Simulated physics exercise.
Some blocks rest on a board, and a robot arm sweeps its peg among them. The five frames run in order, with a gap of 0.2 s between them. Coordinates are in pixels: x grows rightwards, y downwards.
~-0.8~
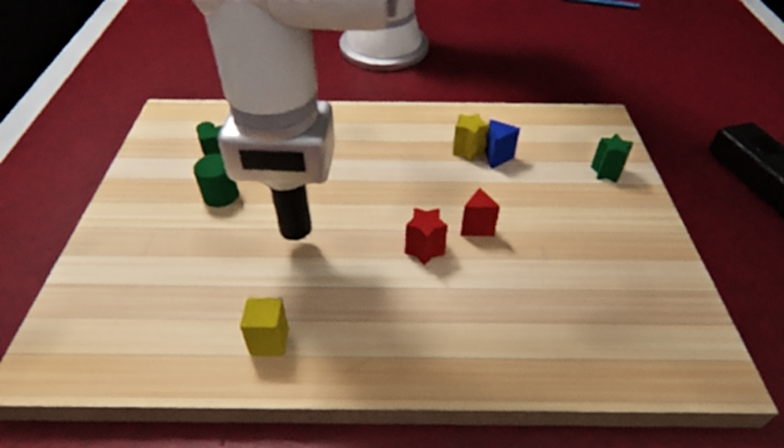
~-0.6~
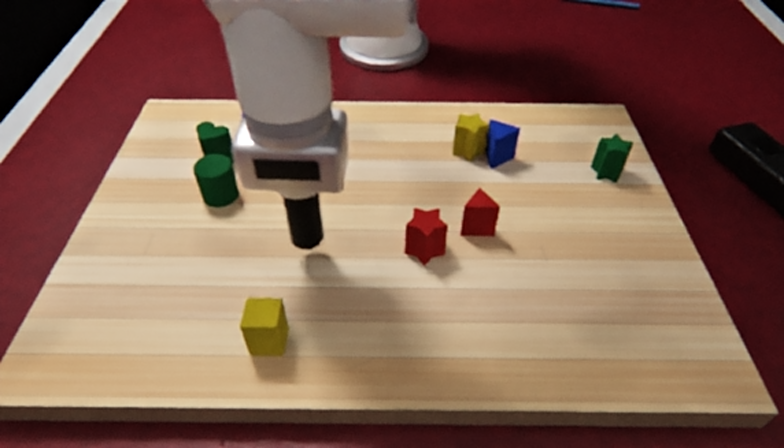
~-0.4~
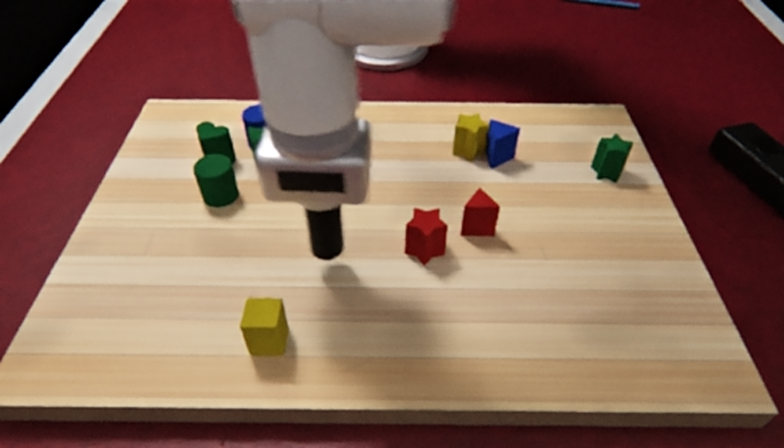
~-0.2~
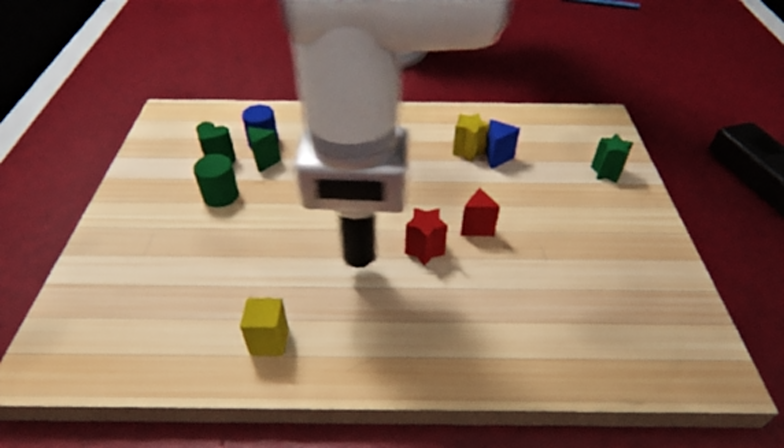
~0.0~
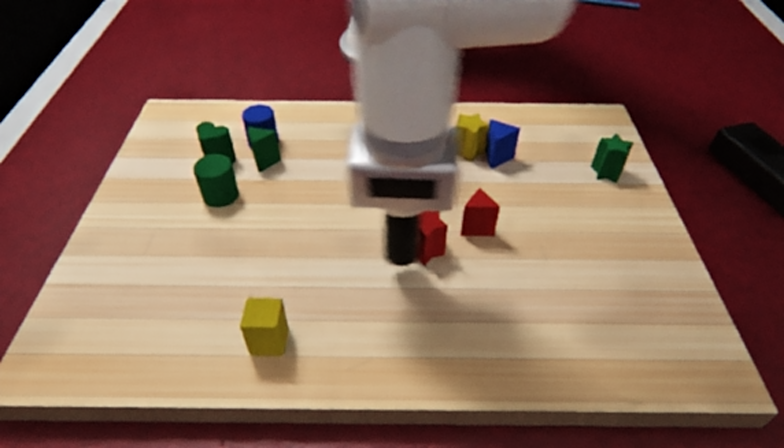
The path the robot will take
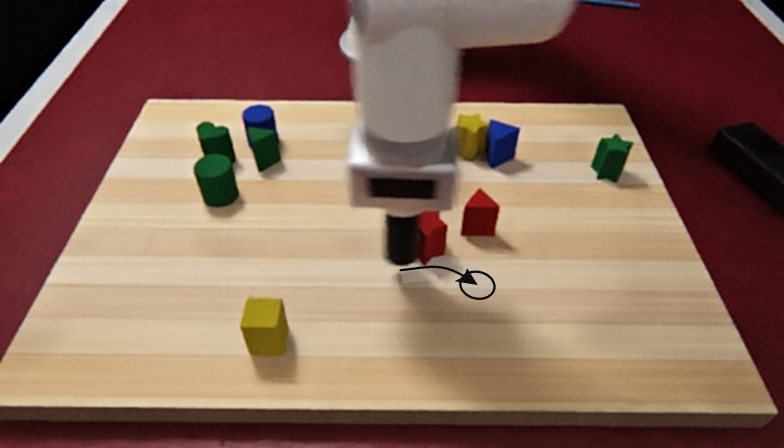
In the video, a white robot arm with a black peg moves rightward above a wooden board, passing in front of part of the red star block, while the scattered red, green, blue and yellow blocks stay still.
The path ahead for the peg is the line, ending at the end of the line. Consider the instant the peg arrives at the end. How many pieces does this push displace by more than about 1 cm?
Once the path ends, one block will have shifted.
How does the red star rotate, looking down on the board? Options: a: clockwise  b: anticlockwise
Choice b: Anticlockwise.
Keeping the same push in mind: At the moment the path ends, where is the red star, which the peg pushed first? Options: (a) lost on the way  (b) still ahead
a: Lost on the way.
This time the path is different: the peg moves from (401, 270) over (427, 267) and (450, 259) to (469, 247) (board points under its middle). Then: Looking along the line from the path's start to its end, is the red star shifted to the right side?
No.
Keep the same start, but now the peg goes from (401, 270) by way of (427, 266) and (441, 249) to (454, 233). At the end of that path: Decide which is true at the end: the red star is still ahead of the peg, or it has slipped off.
The red star stays in front.
Drawn move, from (401, 270) via (427, 267) and (454, 271), ending at (477, 285).
The first path, step by step. Halfway along, peg at (443, 252); red star at (439, 214), turned 40° anticlockwise.
At the end, peg at (480, 269); red star at (439, 214), turned 40° anticlockwise; red triangle still.
